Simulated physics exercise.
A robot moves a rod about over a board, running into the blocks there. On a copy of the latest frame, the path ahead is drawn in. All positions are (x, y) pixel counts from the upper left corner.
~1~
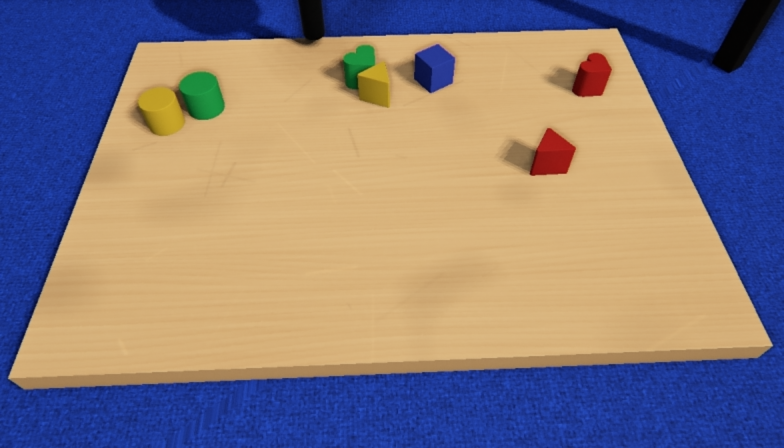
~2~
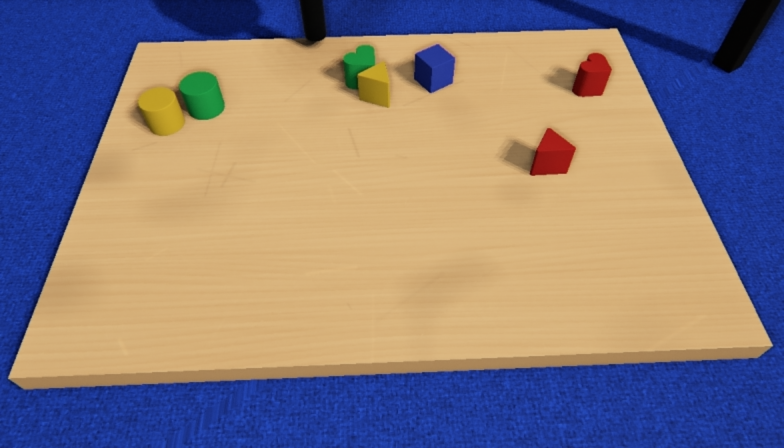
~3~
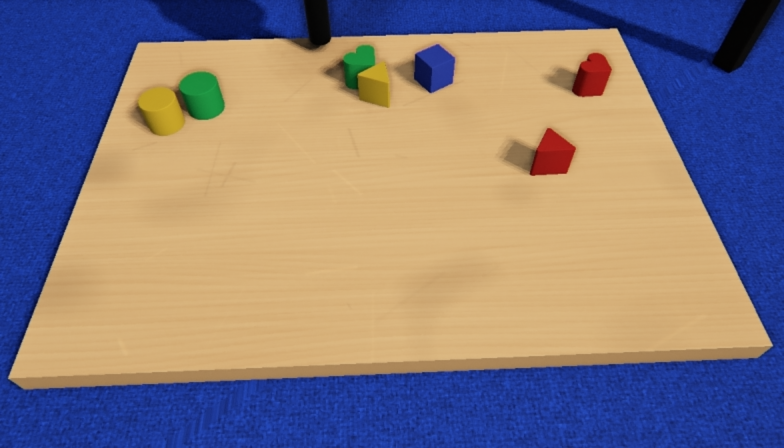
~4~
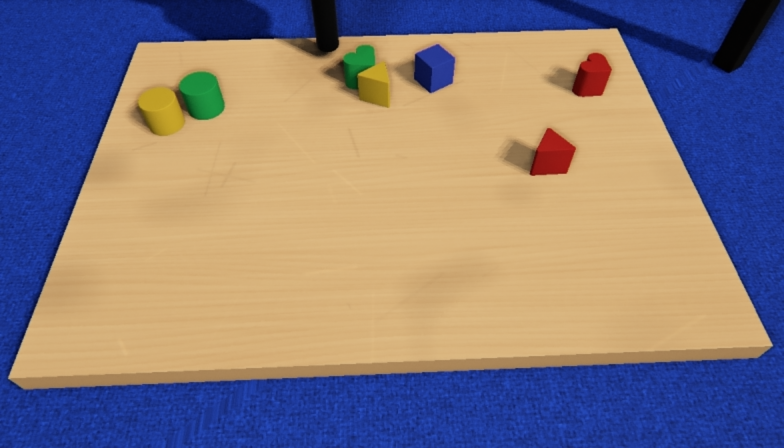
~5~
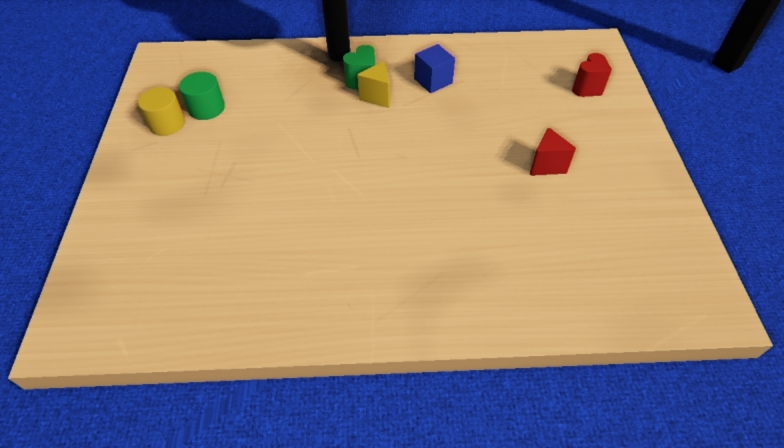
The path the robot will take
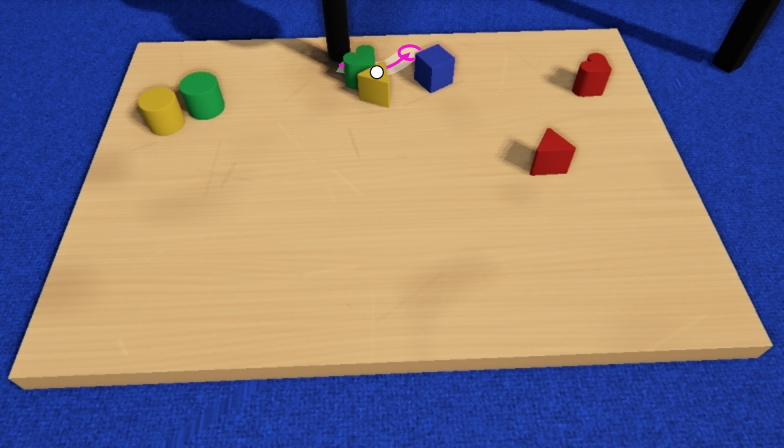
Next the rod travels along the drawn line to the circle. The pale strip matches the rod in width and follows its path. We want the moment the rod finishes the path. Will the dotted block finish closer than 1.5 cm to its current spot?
Yes.
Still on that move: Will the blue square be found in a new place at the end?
Going by the path, no.
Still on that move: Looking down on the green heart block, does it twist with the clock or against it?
The block spins clockwise.
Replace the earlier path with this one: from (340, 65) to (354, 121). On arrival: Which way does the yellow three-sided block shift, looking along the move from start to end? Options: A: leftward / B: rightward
That would be A.
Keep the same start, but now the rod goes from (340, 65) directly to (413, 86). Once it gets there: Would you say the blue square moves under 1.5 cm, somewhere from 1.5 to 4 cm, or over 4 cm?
I'd go with under 1.5 cm for this block.
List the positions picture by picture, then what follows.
The first picture shows rod's lower end at (314, 35); green heart block at (361, 55); yellow three-sided block at (377, 72); blue square at (435, 55).
The second picture shows rod at (316, 36); blocks still.
The third picture shows rod at (321, 40); blocks still.
The fourth picture shows rod at (328, 47); blocks still.
The fifth picture shows rod at (339, 56); green heart block at (361, 55); yellow three-sided block at (377, 72); blue square at (435, 55).
Drawn move, from (340, 65) by way of (366, 69) and (392, 65) to (410, 53); the dot is on the yellow three-sided block.
On the path given first. One third of the way, rod at (367, 61); green heart block at (370, 58), turned 35° clockwise; yellow three-sided block at (378, 77).
Two thirds of the way, rod at (393, 56); green heart block at (374, 59), turned 50° clockwise; yellow three-sided block at (378, 77).
At the end, rod at (410, 44); green heart block at (374, 59), turned 50° clockwise; yellow three-sided block at (378, 77); blue square still.
